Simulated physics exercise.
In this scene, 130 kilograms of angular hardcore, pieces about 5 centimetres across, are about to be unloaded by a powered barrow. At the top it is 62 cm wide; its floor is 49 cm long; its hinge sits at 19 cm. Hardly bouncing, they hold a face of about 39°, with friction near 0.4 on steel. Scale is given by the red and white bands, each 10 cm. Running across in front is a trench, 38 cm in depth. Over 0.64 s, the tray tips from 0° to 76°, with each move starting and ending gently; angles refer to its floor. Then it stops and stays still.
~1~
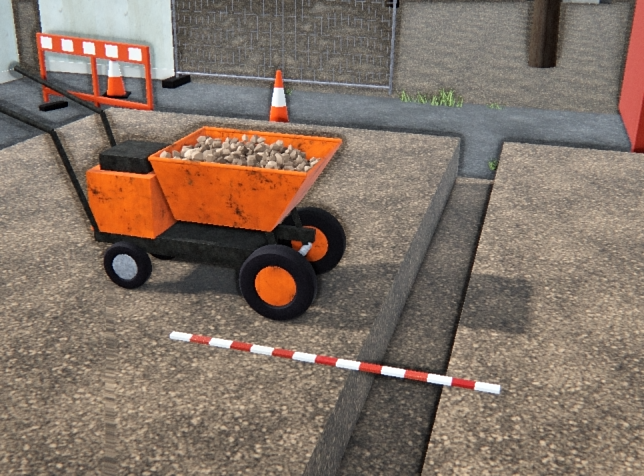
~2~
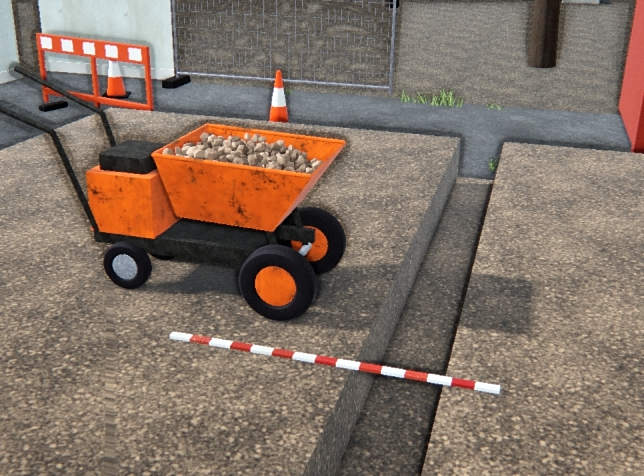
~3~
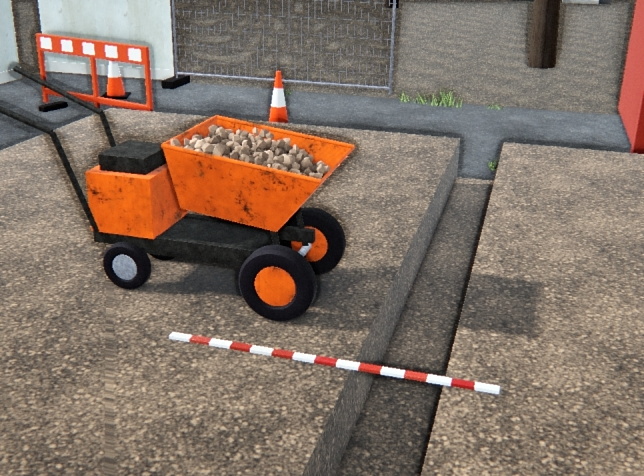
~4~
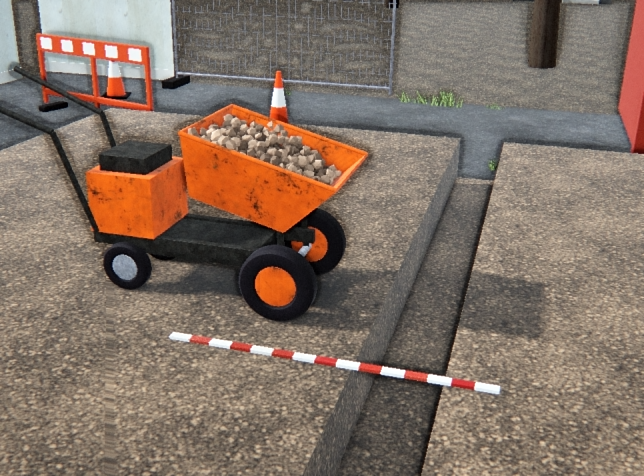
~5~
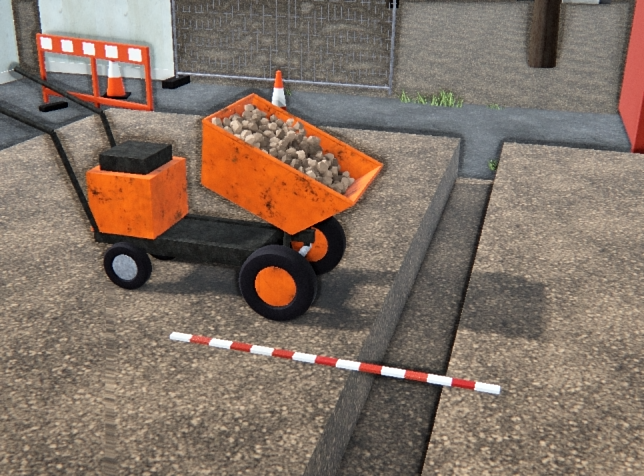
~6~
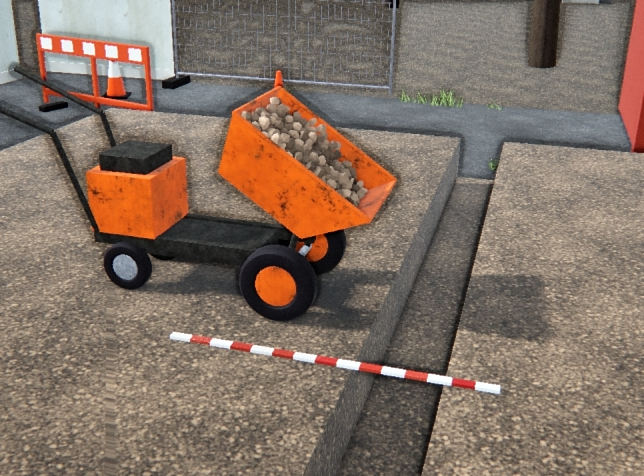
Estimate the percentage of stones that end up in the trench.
Roughly 63 per cent.
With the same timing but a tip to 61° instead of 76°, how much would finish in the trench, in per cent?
Roughly 25 percent.
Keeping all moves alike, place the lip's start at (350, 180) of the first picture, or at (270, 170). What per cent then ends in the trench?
I'd expect close to 25 per cent at the first and 90 per cent at the second.
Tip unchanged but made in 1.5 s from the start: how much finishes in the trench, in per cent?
In that case, around 80%.
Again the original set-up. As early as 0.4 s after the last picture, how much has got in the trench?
By that point it's something like 25 in a hundred.
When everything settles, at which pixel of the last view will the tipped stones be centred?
Near (443, 360).
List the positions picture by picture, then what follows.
In the first picture, lip at (307, 175), floor tilted 0°, highest stones at (242, 144).
In the second picture, lip at (310, 177), floor tilted 2°, highest stones at (243, 143).
In the third picture, lip at (321, 182), floor tilted 7°, highest stones at (229, 136).
In the fourth picture, lip at (336, 191), floor tilted 15°, highest stones at (233, 126).
In the fifth picture, lip at (353, 204), floor tilted 24°, highest stones at (250, 115).
In the sixth picture, the tray is at 34°, its lip at (370, 221); the top of the load is at (274, 109).
Then, 0.2 s after the last picture the floor is at 64°, 100 % in the tray; the foremost stones are at (399, 245).
Then, 0.4 s after the last picture the floor is at 76°, 58 % in the tray, 25 % in the trench, 17 % past the trench; the foremost stones are at (500, 322).
Then, 0.8 s after the last picture the floor is at 76°, 21 % in the tray, 44 % in the trench, 35 % past the trench; the foremost stones are past the picture's edge.
Then, 2.7 s after the last picture the floor is at 76°, 3 % in the tray, 63 % in the trench, 35 % past the trench; the foremost stones are past the picture's edge.
